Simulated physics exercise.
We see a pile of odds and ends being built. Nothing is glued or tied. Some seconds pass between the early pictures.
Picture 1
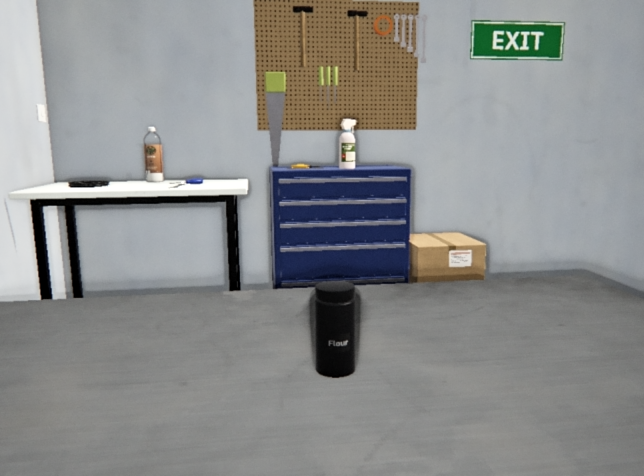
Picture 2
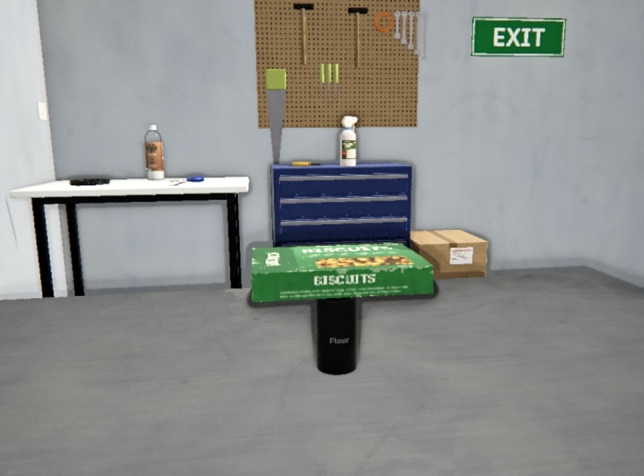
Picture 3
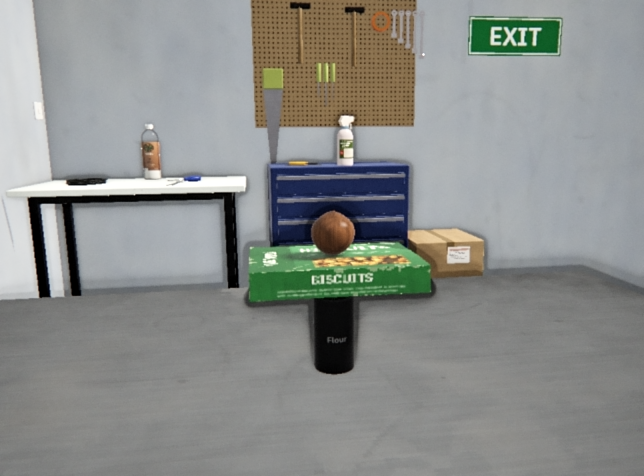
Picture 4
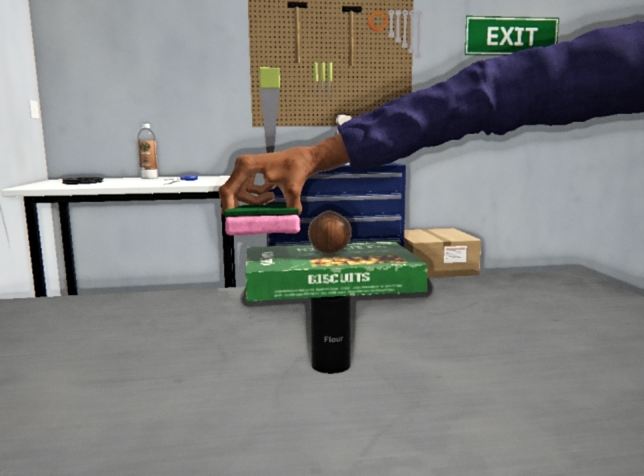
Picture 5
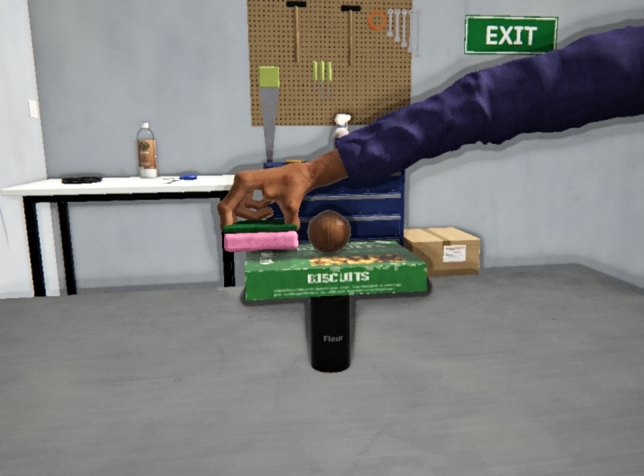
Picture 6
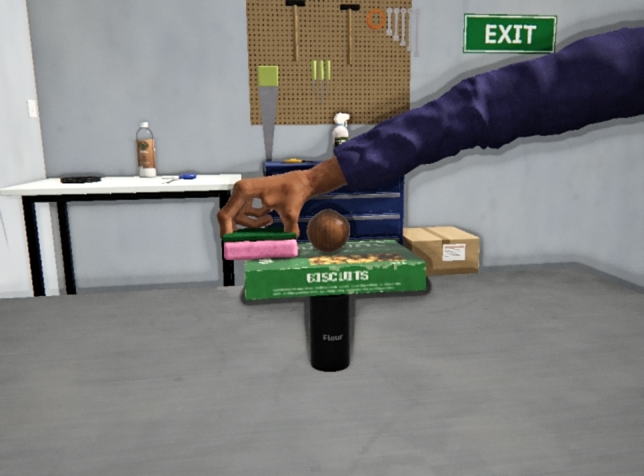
Hand lowering a pink and green sponge onto the left side of a biscuit box, beside a brown onion, atop a black jar.
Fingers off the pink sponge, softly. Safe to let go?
It keeps its balance.
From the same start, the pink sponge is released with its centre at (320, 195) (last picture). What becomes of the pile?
Then it loses its balance.
Then, 0.70 s later than the last frame, all is still.
Then, 1.60 s later than the last frame, pink sponge resting near (260, 244).
When it is over, all 4 as before. End places, in pixels of the last picture, pink sponge near (260, 244). The pile stays up.
